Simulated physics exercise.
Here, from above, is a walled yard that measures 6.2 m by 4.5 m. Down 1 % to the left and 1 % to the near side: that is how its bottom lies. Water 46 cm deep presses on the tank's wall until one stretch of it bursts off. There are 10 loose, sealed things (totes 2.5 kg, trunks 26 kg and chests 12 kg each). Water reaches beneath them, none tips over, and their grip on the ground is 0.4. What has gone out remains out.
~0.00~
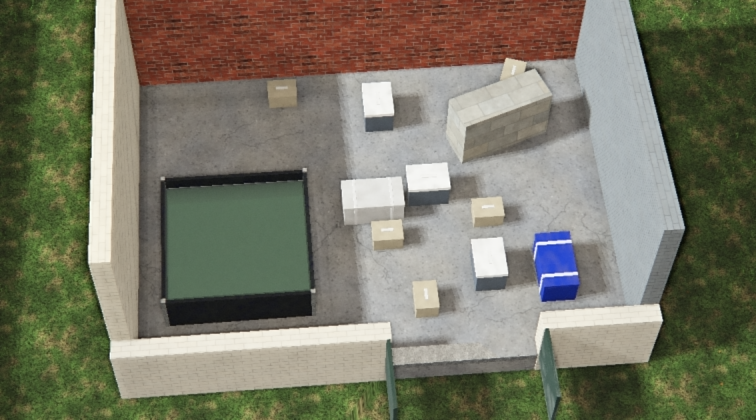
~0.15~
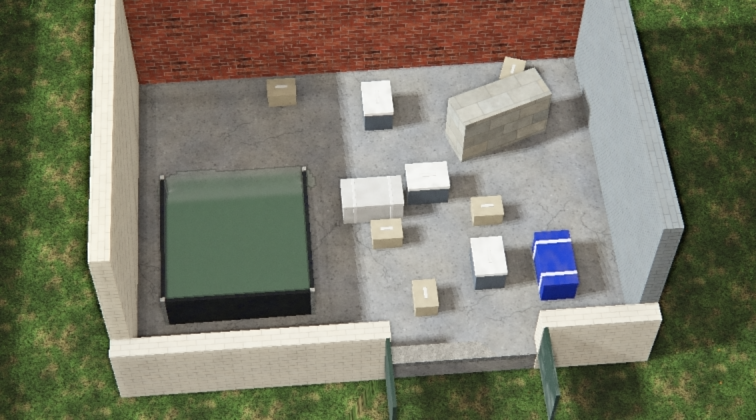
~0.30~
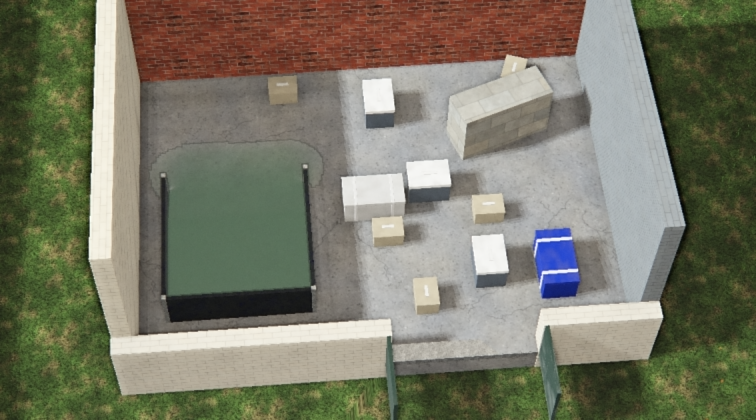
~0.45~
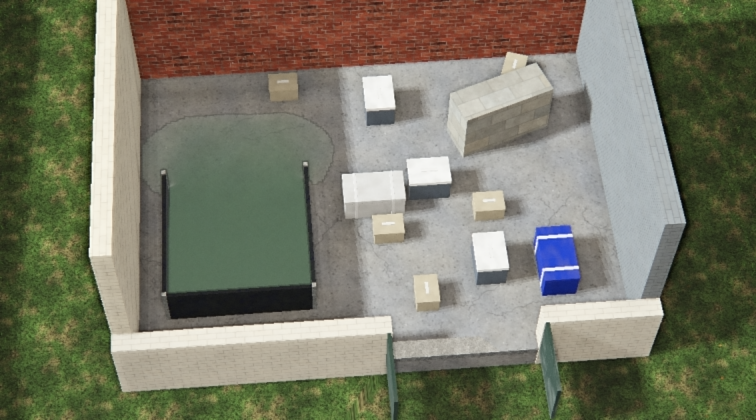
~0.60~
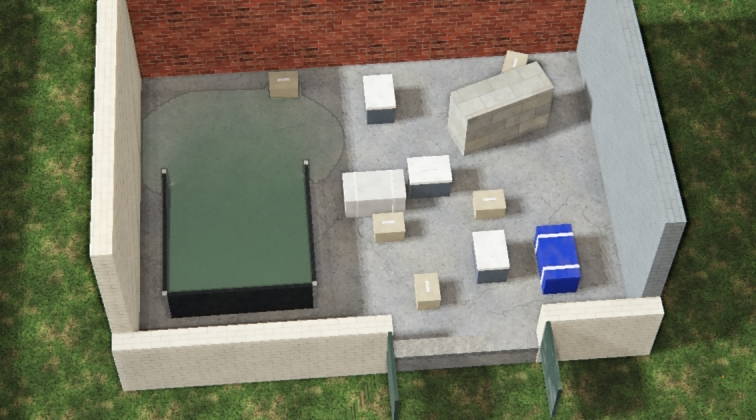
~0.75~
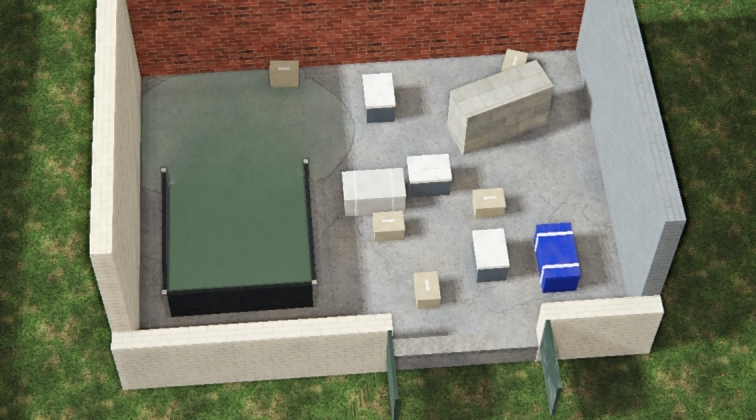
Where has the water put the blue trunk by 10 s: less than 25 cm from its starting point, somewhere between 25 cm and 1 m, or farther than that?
It remains in place.
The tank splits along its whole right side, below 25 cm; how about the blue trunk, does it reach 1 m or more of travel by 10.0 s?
Outcome for the blue trunk: It edges some way.
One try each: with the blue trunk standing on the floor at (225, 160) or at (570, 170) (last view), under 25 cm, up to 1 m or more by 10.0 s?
In that order: It ends far away; it travels far.
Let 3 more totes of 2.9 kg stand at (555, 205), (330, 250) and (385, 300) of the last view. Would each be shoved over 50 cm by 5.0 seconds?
From first to last: Does not reach it, does not reach it, does not reach it.
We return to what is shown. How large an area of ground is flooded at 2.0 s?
Roughly 10.5 m2.
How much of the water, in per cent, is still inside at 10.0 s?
Still held: Near 92 %.
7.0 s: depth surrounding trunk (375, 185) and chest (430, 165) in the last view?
2 and 5 cm.
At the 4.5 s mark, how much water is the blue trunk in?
Roughly 0 cm deep.
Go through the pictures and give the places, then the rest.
The blue trunk at (557, 258), on the bottom; water covers 3.3 m2; 0 of 10 have shifted, in the first picture.
The blue trunk at (557, 257) rests on the ground; water covers 4.1 m2; 0 of 10 have shifted, in the second picture.
The blue trunk at (558, 255) rests on the ground; water covers 5.1 m2; 0 of 10 have shifted, in the third picture.
The blue trunk at (558, 252) rests on the ground; 6.2 m2 under water; 0 of 10 have shifted, in the fourth picture.
The blue trunk at (559, 251) rests on the ground; water covers 7.4 m2; 0 of 10 have shifted, in the fifth picture.
The blue trunk at (559, 249), on the bottom; 8.3 m2 under water; 1 of 10 have shifted, in the sixth picture.
After 2.0 s the blue trunk is near (559, 249), 0.0 m from its start, aground; 0 of 10 are out; 1 afloat.
After 4.5 s the blue trunk is near (559, 249), 0.0 m from its start, aground; 0 of 10 are out; 1 afloat.
After 7.0 s the blue trunk is near (559, 250), 0.0 m from its start, aground; 0 of 10 are out; 5 afloat.
After 10.0 s the blue trunk is near (559, 250), 0.0 m from its start, aground; 2 of 10 are out; 5 afloat.
